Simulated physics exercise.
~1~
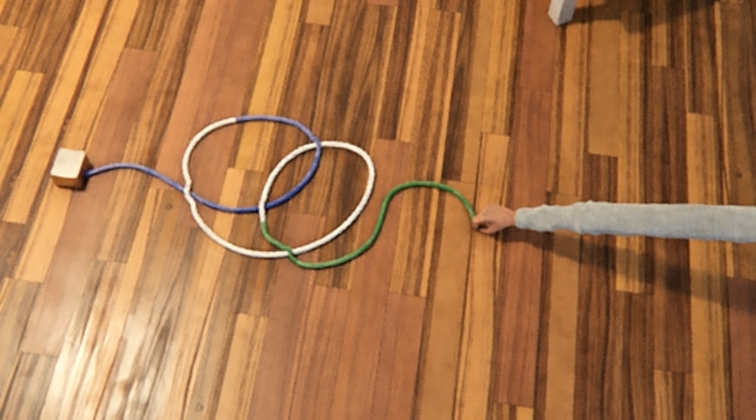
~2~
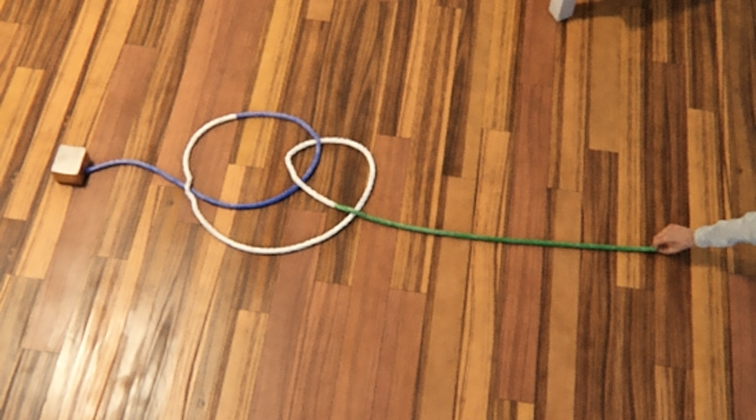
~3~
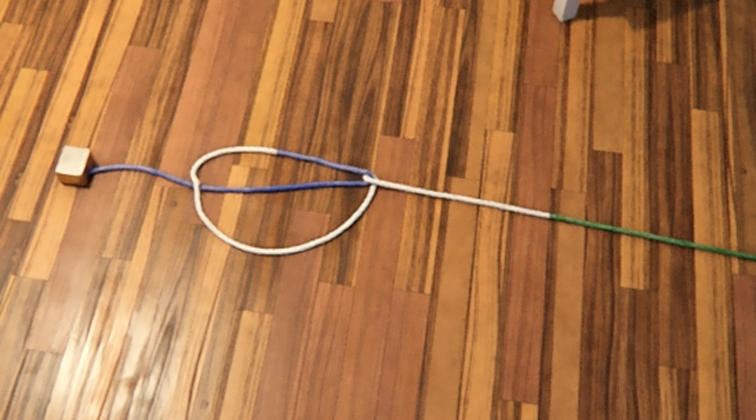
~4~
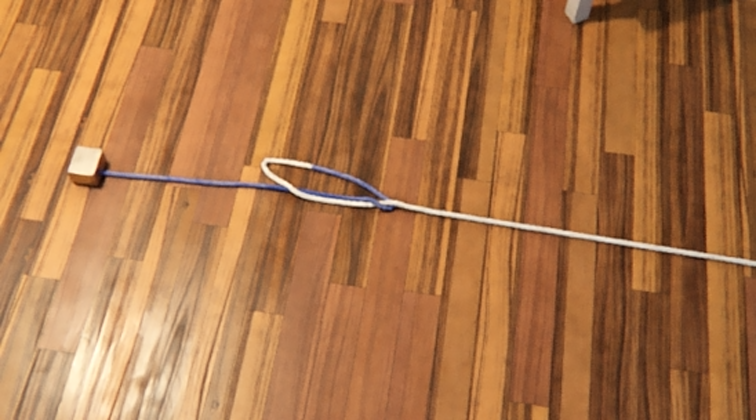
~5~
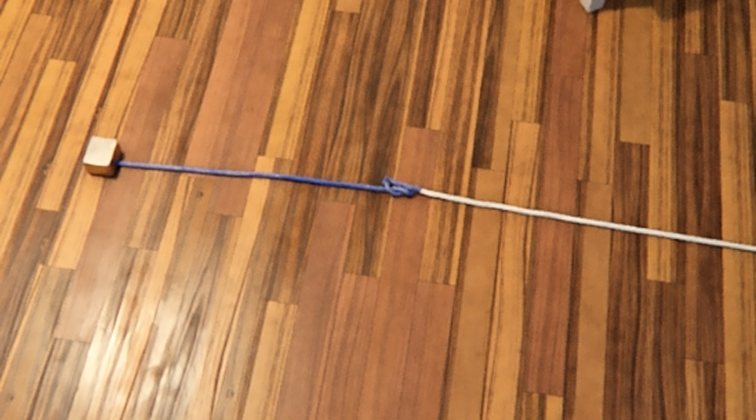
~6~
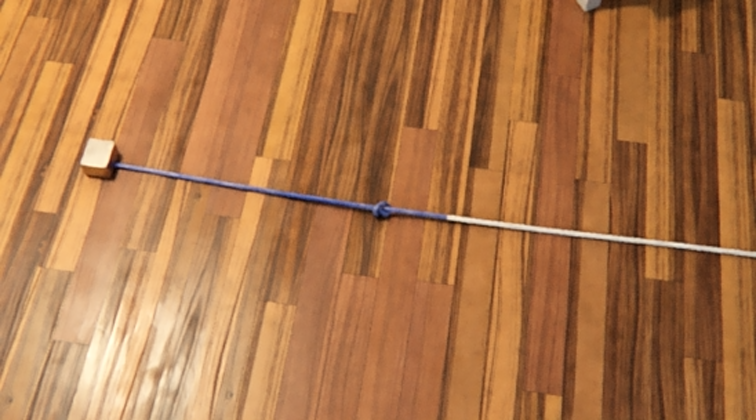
A hand pulls the looped rope right until its loops shrink into a small knot.
